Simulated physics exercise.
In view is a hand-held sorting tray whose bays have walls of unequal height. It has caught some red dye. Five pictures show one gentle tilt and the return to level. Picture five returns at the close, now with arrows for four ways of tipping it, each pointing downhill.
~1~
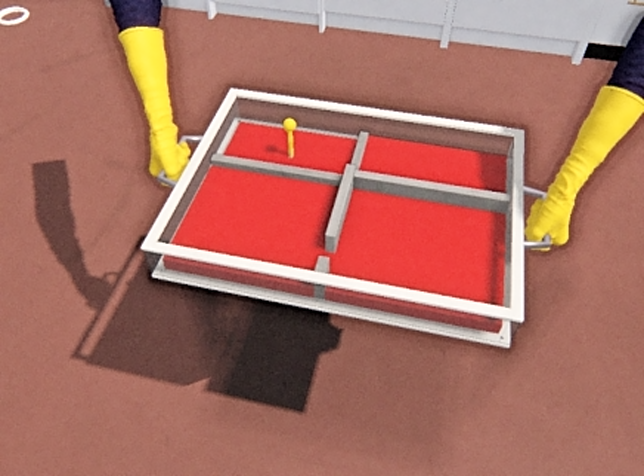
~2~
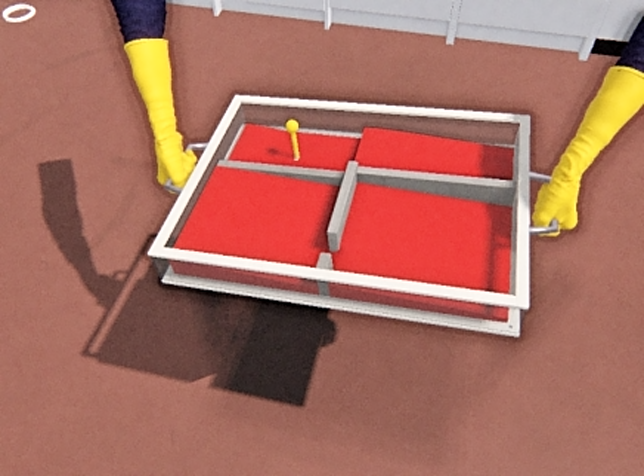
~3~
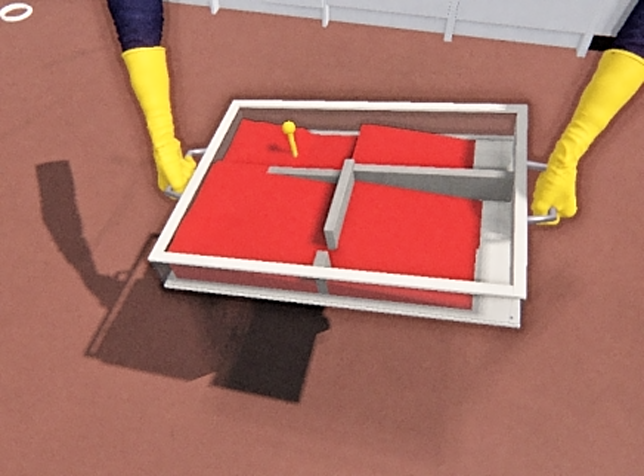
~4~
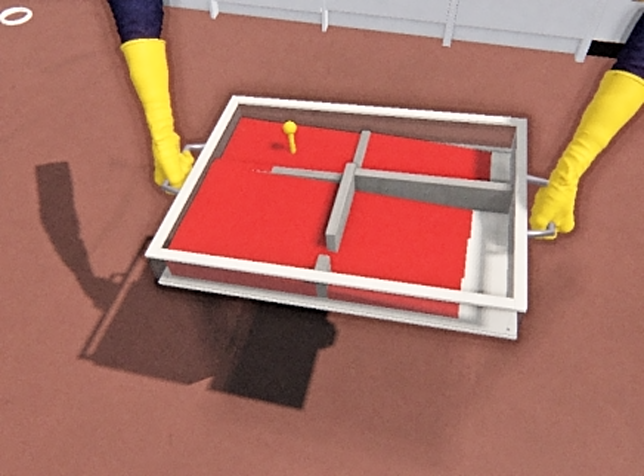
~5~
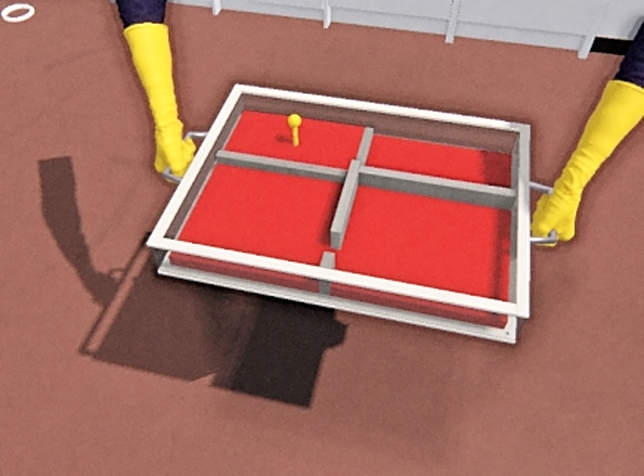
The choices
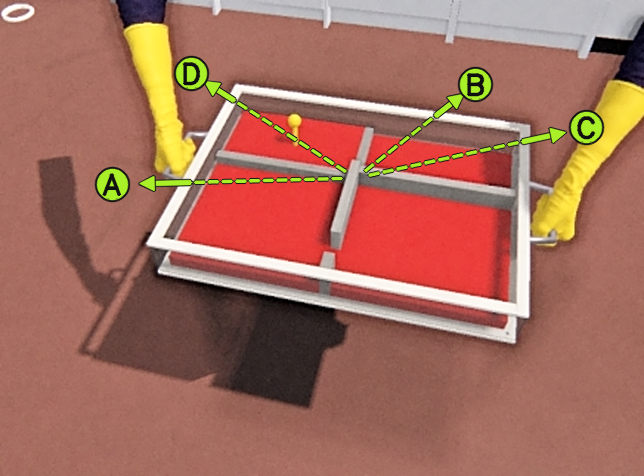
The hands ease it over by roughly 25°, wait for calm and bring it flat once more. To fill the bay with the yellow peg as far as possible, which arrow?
D is best.
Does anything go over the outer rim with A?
Yes.
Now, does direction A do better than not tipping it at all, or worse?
Direction A is worse.
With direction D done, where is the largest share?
It is the back left one.
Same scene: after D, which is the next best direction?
A it is.
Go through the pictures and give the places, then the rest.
The tray is level; deepest in the front left bay, at (261, 220), shallowest in the back left; yellow peg at (289, 125), in the first picture.
Tipped about 5° down to the left; liquid runs over the wall between the back left and back right bays, in the second picture.
Tipped about 8° down to the left; liquid runs over two walls; yellow peg at (289, 128), in the third picture.
Tipped about 4° down to the left; liquid runs over the wall between the front left and back left bays, in the fourth picture.
The tray is level; deepest in the back left bay, at (296, 143), shallowest in the back right; yellow peg at (294, 121), in the fifth picture.
On the marked copy, A ends at (145, 183); B ends at (459, 97); C ends at (560, 133); D ends at (208, 84).
With A, about 7 % of the liquid ends in the peg's bay; about 66 % goes over the rim.
With B, about 2 % of the liquid ends in the peg's bay; about 62 % goes over the rim.
With C, about 1 % of the liquid ends in the peg's bay; about 64 % goes over the rim.
With D, about 18 % of the liquid ends in the peg's bay; about 71 % goes over the rim.
